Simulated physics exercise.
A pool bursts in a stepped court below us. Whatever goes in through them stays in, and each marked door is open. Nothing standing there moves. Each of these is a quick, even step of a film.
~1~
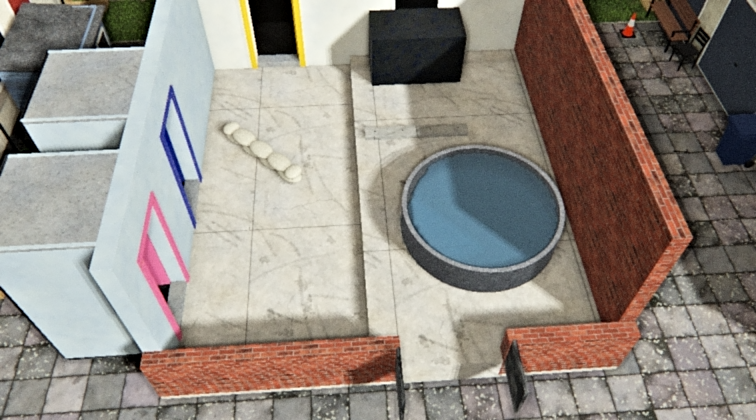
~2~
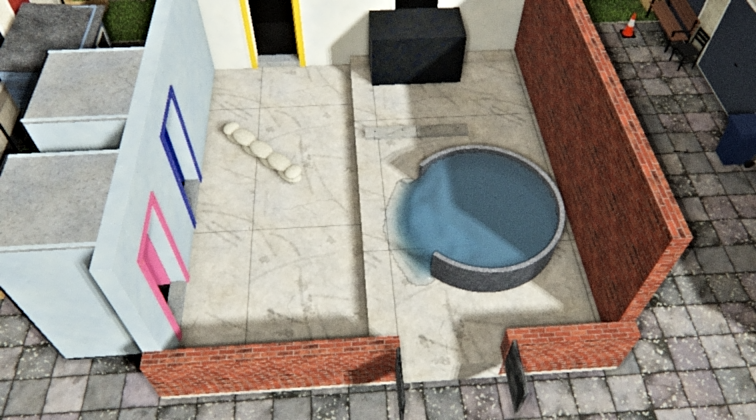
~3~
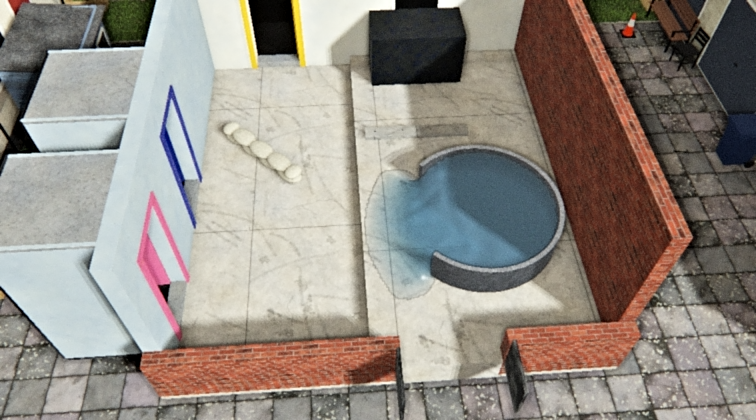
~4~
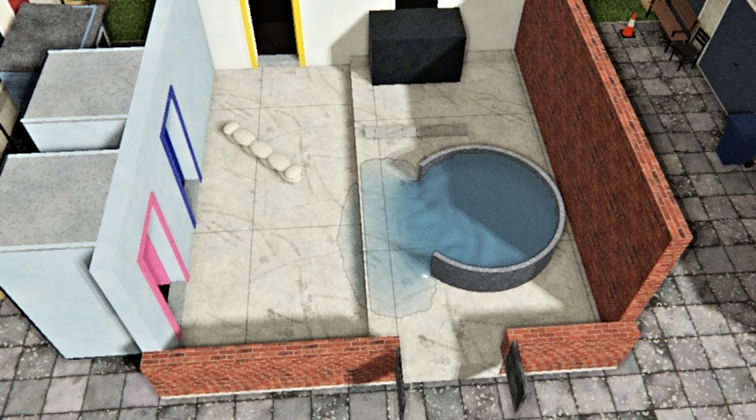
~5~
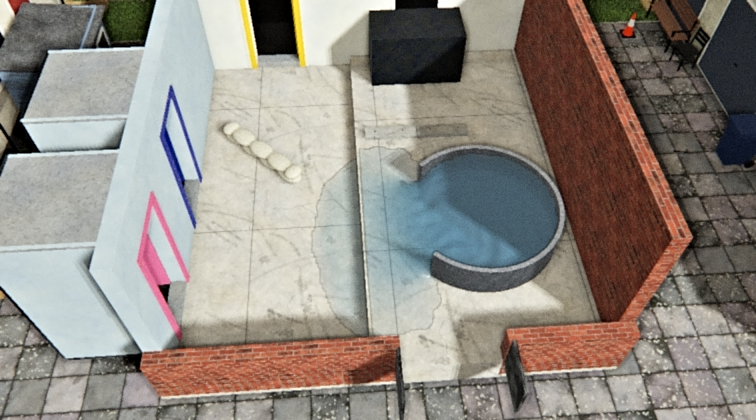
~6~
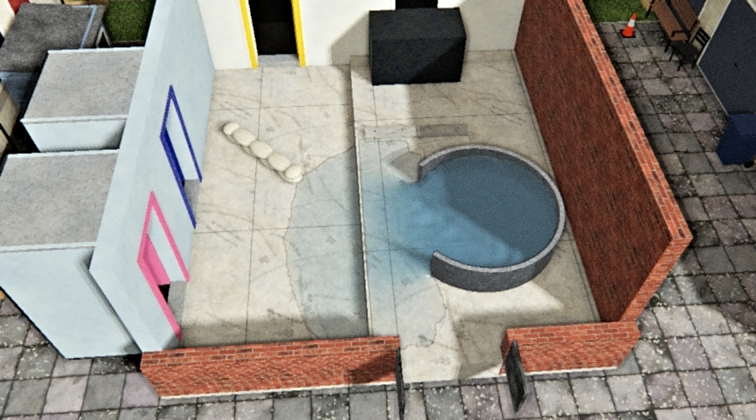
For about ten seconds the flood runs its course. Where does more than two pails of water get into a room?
My prediction: The pink door is going to be swamped; the yellow door is going to stay within two buckets; the blue door is going to be swamped.
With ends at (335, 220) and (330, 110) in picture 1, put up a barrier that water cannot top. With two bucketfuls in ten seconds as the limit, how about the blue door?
Blue door: Spared.
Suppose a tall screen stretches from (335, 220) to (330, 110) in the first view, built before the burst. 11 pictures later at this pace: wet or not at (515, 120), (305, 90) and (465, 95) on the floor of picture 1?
Taking the points in order - unwetted, unwetted, unwetted.
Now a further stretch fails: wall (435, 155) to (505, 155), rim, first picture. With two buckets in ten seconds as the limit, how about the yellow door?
The yellow one ends up below.
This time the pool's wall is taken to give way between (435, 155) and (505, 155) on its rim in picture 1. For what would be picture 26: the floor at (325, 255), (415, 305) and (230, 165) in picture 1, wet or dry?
The first spot is spared, the second spared, the third spared.
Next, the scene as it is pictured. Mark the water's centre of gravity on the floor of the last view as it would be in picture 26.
I'd say around (329, 235).
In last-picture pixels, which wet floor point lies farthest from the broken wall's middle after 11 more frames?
Front's tip: Near (229, 107).
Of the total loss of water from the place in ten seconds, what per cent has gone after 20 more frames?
Approximately 60 in a hundred, I think.
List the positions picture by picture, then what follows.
In the first picture, still water in the round tank at (482, 207).
In the second picture, the front is at a hidden place, out from the gap at (406, 224).
In the third picture, water pours out at (406, 225) and has run to (387, 174).
In the fourth picture, the front is at (390, 312), out from the gap at (406, 226).
In the fifth picture, the front is at (368, 335), out from the gap at (406, 226).
In the sixth picture, water pours out at (406, 226) and has run to (332, 340).
A moment on, water covers 40 % of the floor; the pink door not reached, the yellow door not reached, the blue door not reached.
Next, water covers 50 % of the floor; the pink door under two buckets in, the yellow door not reached, the blue door under two buckets in.
Then, water covers 55 % of the floor; the pink door far over two buckets in, the yellow door wet at the sill, nothing in, the blue door over two buckets in.
Later, water covers 55 % of the floor; the pink door far over two buckets in, the yellow door wet at the sill, nothing in, the blue door far over two buckets in.
In the end, water covers 55 % of the floor; the pink door far over two buckets in, the yellow door wet at the sill, nothing in, the blue door far over two buckets in.
